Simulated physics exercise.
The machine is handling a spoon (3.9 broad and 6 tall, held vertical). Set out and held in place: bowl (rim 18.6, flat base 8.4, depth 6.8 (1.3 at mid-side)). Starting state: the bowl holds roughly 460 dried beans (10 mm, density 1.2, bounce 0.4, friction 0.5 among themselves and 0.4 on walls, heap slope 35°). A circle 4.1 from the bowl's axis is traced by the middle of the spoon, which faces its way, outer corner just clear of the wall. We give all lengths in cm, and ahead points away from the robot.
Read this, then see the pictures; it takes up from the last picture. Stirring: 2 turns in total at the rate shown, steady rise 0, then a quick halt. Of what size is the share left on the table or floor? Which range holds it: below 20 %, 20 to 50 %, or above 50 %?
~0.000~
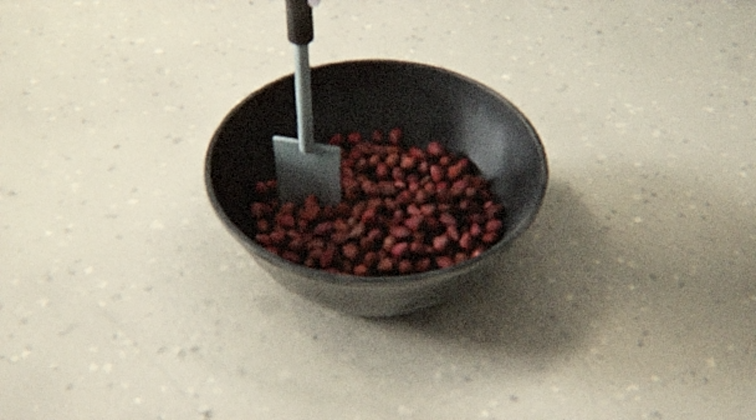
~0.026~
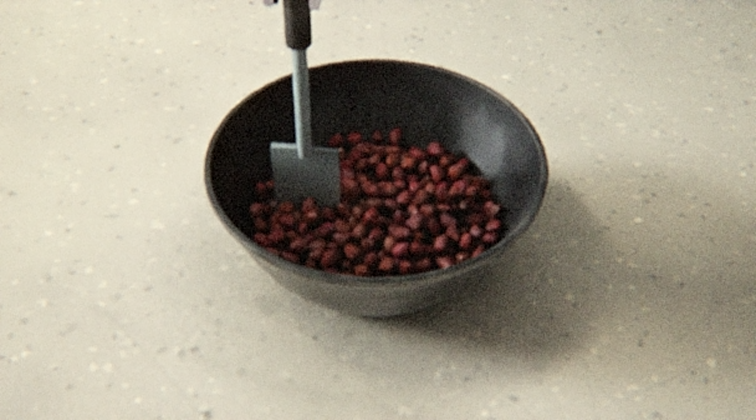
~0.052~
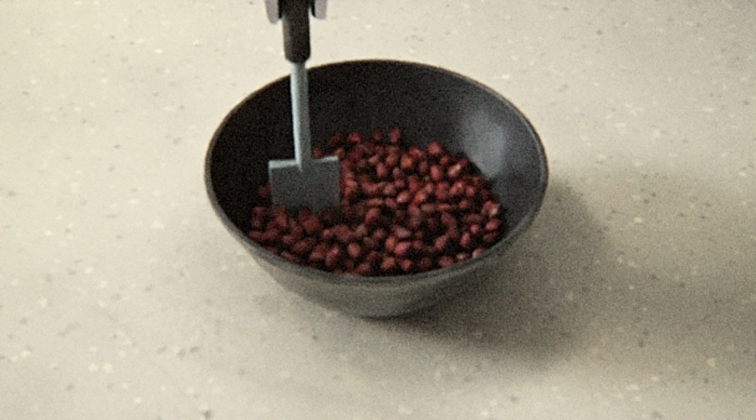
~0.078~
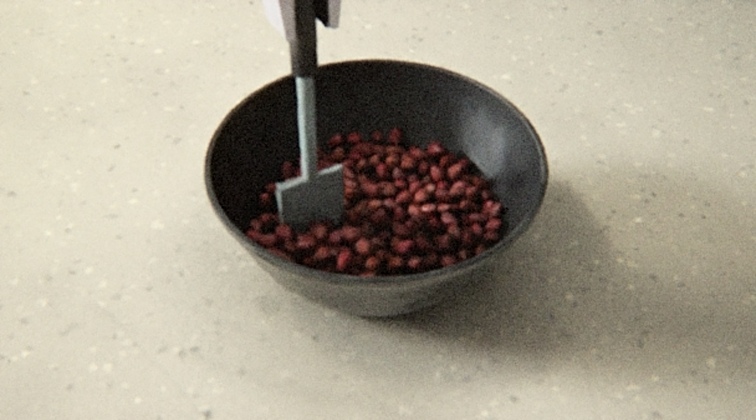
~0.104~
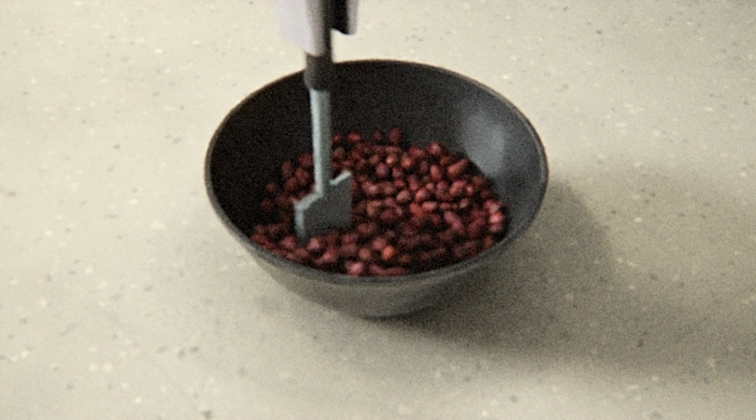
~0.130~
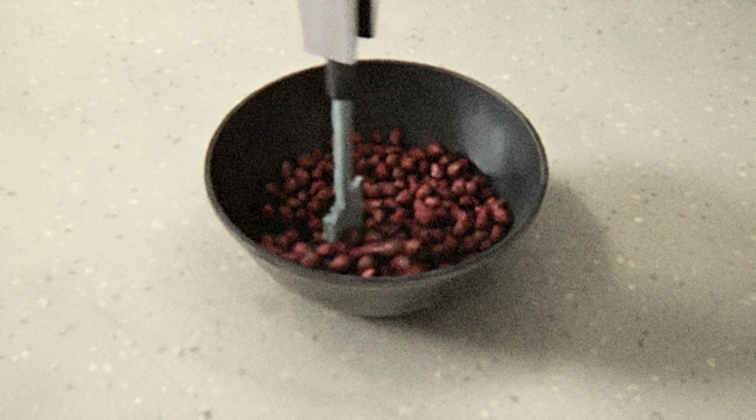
The range below 20 %.
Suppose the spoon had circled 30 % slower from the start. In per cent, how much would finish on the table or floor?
0 %.
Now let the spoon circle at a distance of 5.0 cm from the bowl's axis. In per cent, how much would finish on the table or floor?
In that case some 25 %.
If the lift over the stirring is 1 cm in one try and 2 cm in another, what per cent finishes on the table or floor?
Some 10 and some 5 per cent.
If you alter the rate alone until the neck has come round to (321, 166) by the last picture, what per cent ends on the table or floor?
About 5 %.
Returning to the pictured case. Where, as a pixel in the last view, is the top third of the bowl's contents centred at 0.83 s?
The centre is roughly (460, 138).
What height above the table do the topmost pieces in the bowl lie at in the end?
The top sits some 6.5 cm up.
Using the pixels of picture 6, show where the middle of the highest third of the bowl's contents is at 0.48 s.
Look near (288, 151) for its middle.
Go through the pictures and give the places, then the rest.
The first frame shows spoon neck at (305, 122), 0° round; upper third of the load around (385, 212), from x 255 to 495, top at y 135; 460 in the bowl.
The second frame shows spoon neck at (304, 127), 6° round; upper third of the load around (382, 216), from x 255 to 495, top at y 135.
The third frame shows spoon neck at (303, 140), 23° round; upper third of the load around (376, 222), from x 255 to 495, top at y 135.
The fourth frame shows spoon neck at (309, 155), 42° round; upper third of the load around (371, 234), from x 255 to 495, top at y 135.
The fifth frame shows spoon neck at (324, 168), 60° round; upper third of the load around (377, 243), from x 260 to 500, top at y 135.
The sixth frame shows spoon neck at (344, 178), 79° round; upper third of the load around (398, 249), from x 265 to 505, top at y 135; 460 in the bowl.
After 0.48 s, 330° round, highest piece 10 above the table; 439 in the bowl, 15 on the table or floor, 6 in flight or on the tool.
After 0.83 s, 220° round, highest piece 9 above the table; 419 in the bowl, 37 on the table or floor, 4 in flight or on the tool.
After 1.20 s, 0° round, highest piece 6 above the table; 402 in the bowl, 58 on the table or floor.
After 1.90 s, 0° round, highest piece 6 above the table; 402 in the bowl, 58 on the table or floor.
At rest, 402 in the bowl, 58 on the table or floor. That is 13 % on the table or floor.
